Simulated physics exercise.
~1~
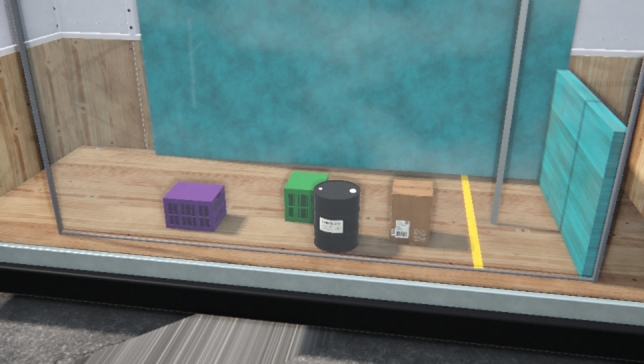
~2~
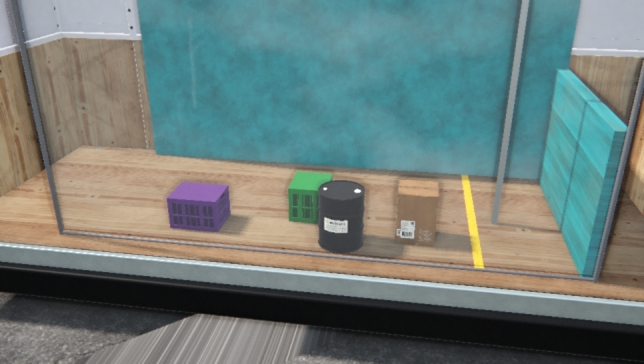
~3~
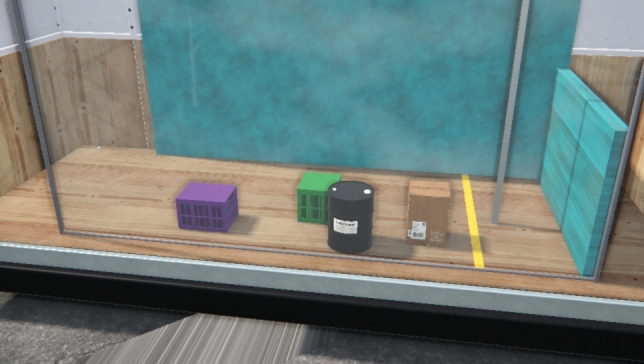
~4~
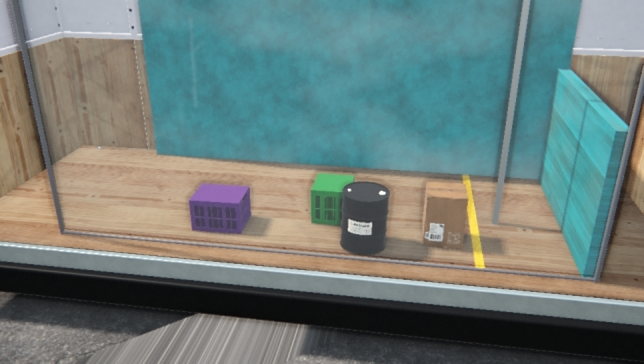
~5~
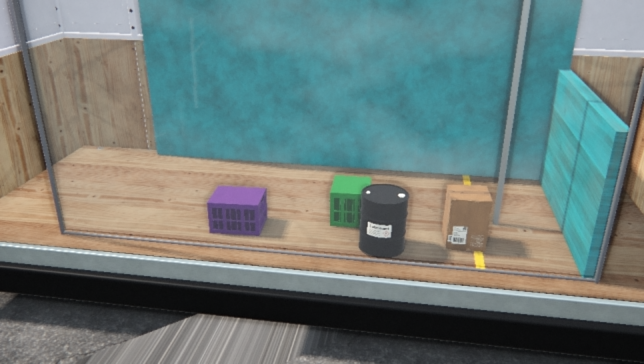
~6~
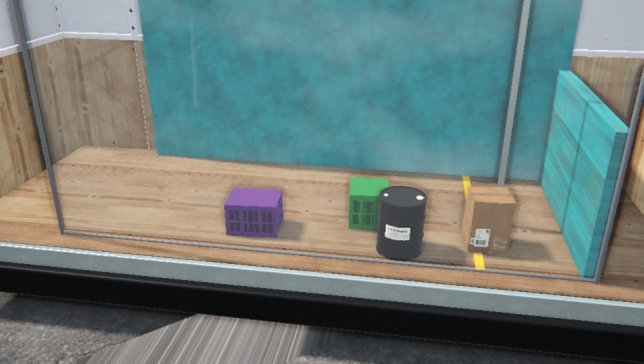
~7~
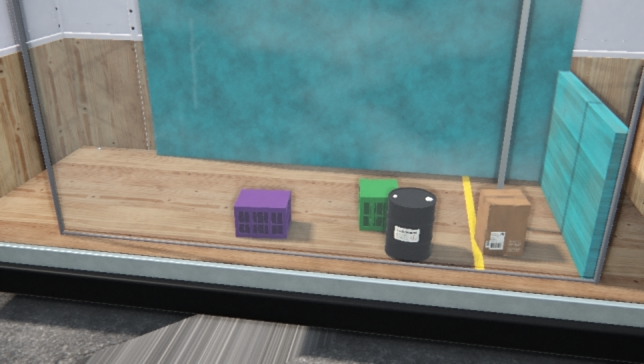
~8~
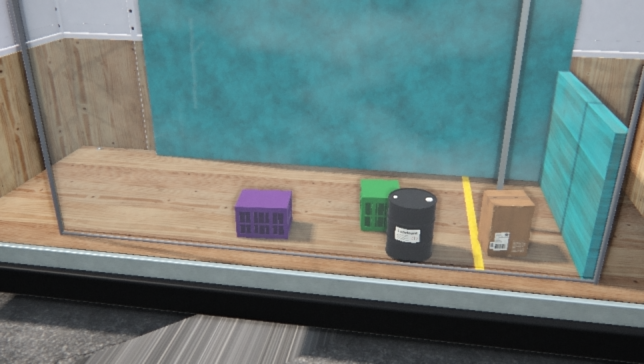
A black drum, a brown box, a green crate and a purple crate slid together to the right across a wooden floor, all staying upright. Only the box crossed the yellow line before they came to rest, the others stopping short.
